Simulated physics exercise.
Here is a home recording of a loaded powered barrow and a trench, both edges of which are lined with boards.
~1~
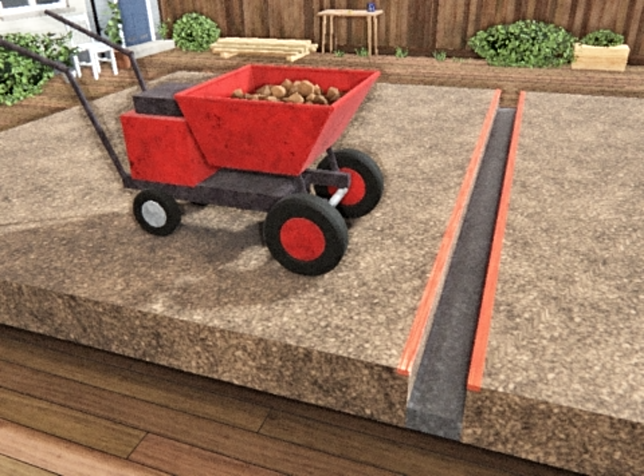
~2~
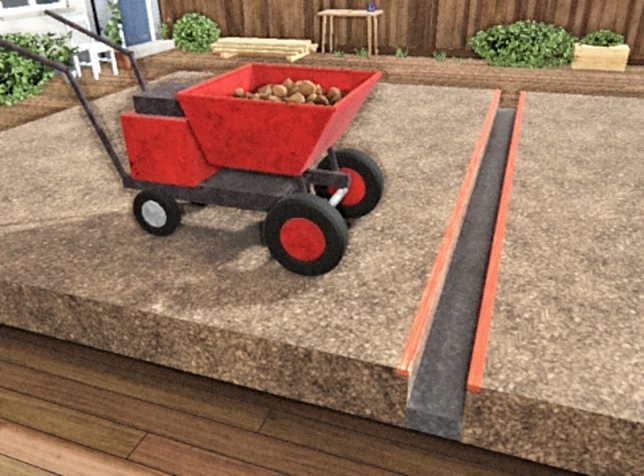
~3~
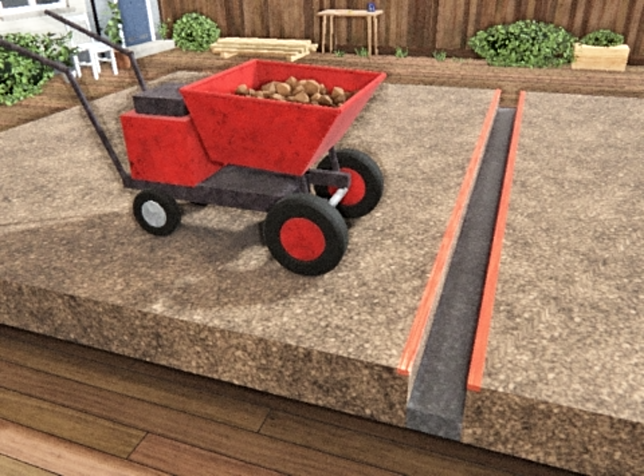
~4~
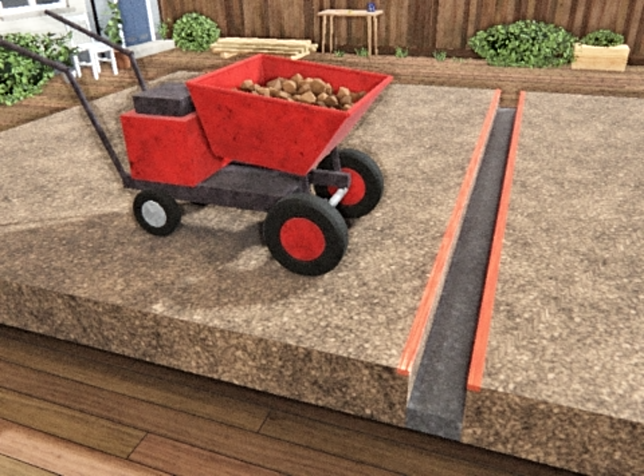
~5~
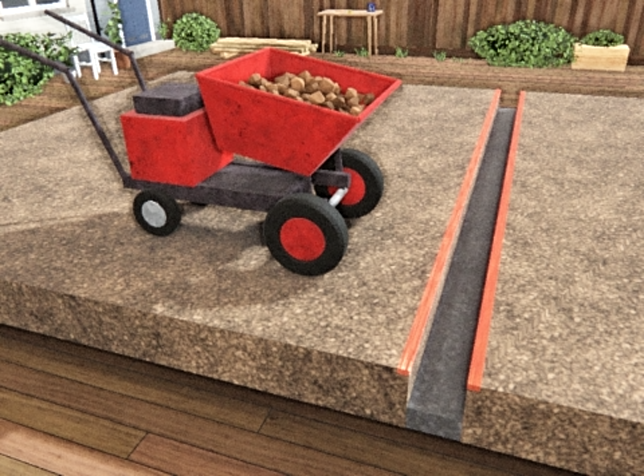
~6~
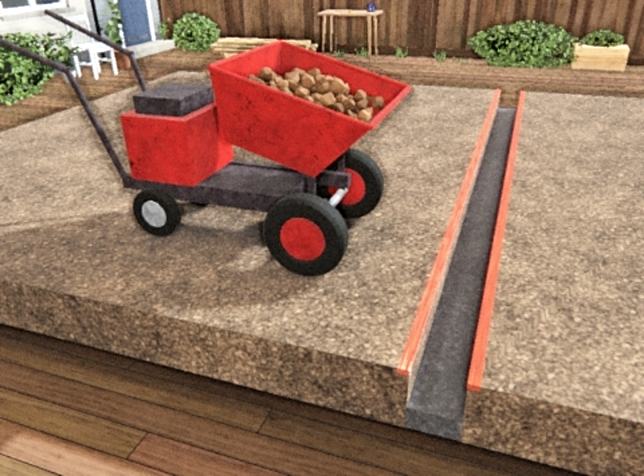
At the start, a red powered barrow loaded with brown clods stands with its skip level, left of a narrow trench edged with orange boards. The skip then tilts gradually forward to the right, its rear rising, until it is clearly slanted, with the clods still inside and the wheels unmoved.
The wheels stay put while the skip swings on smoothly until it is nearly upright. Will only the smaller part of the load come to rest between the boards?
No.
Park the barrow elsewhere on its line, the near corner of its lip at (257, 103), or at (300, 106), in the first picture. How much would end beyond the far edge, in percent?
Roughly 0 percent first, then roughly 0 percent.
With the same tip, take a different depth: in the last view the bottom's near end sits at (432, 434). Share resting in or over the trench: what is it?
About 70 per cent.
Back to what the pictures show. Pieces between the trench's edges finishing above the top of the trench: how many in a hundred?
Share: Around 20 %.
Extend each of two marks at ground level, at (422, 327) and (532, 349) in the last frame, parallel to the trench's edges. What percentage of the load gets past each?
Result, first then second: 100 %, 10 %.
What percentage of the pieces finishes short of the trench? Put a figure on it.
I'd say around 0 per cent of the load.
Shortly afterwards, skip tipped steeply; the whole lot in the skip.
Next, skip tipped right over; the bulk in the skip; a little in or heaped over the trench; only a few beyond it; only a few falling.
Some moments later, skip tipped right over; near a quarter in the skip; near half in or heaped over the trench; near a quarter beyond it.
In the end, skip tipped right over; only a few short of the trench; near two thirds in or heaped over the trench; near a third beyond it.
